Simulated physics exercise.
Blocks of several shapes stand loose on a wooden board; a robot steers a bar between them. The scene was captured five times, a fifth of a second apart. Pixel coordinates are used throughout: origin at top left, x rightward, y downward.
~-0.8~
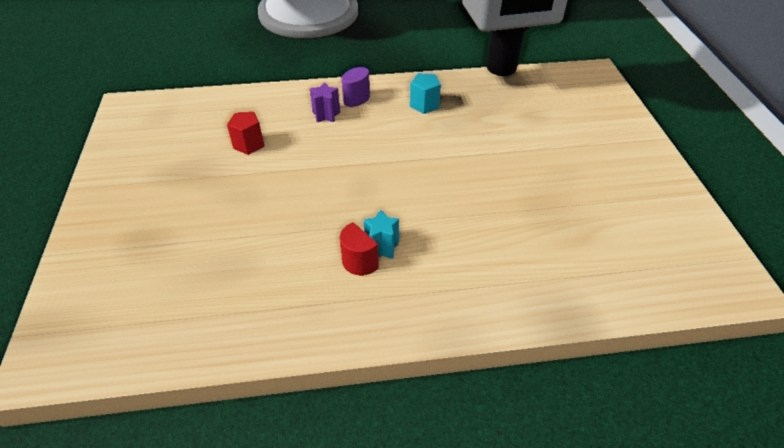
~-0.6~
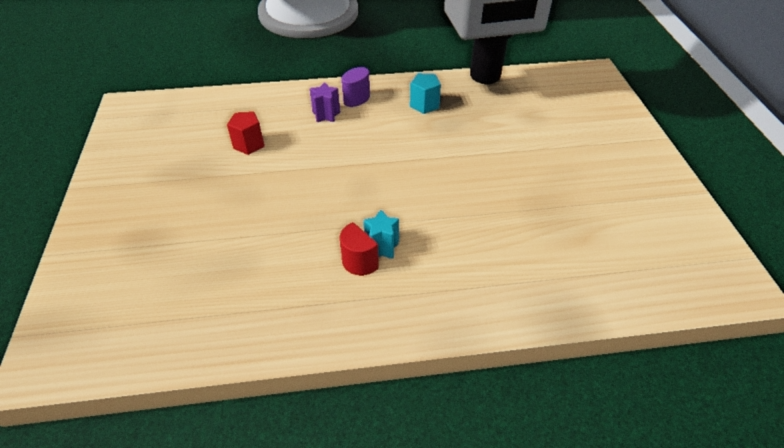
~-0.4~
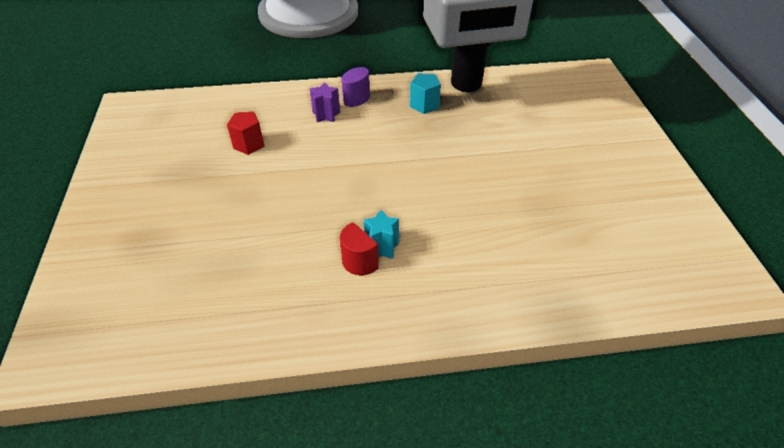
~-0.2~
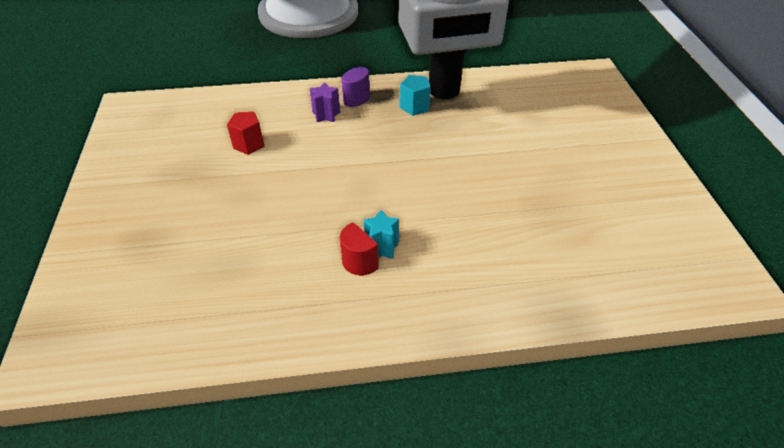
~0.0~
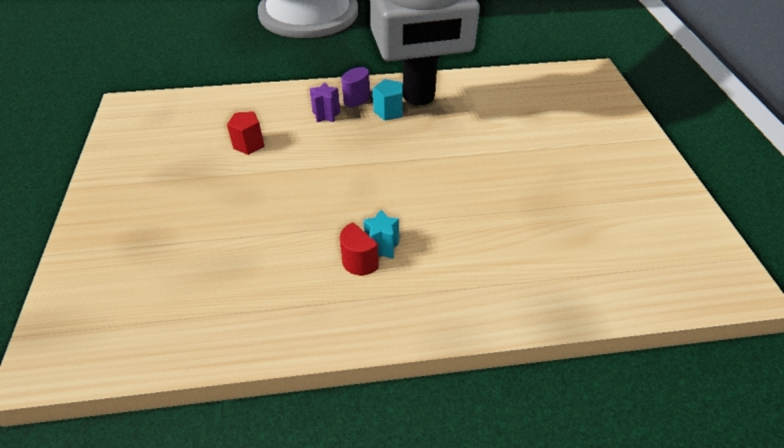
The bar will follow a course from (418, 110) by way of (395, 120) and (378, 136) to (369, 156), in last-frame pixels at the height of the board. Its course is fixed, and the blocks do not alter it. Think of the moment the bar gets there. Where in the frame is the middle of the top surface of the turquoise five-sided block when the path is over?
The spot you're after is about (358, 94) in the image.
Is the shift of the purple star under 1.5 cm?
My answer is yes.
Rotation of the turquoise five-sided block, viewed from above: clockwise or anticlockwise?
Looking down, it rotates clockwise.
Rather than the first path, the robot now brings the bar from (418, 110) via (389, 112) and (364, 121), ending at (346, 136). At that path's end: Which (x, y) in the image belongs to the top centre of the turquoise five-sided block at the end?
It ends at (311, 105).
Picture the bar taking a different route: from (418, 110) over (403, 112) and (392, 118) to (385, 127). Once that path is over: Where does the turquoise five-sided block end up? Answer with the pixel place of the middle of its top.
My estimate: (357, 94).
What follows on the original path. One third of the way, bar (394, 109); turquoise five-sided block (364, 92), turned 20° clockwise.
Two thirds of the way, bar (377, 124); turquoise five-sided block (358, 94), turned 35° clockwise.
At the end, bar (369, 144); purple star unmoved; purple oval block unmoved; turquoise five-sided block (358, 94), turned 35° clockwise.
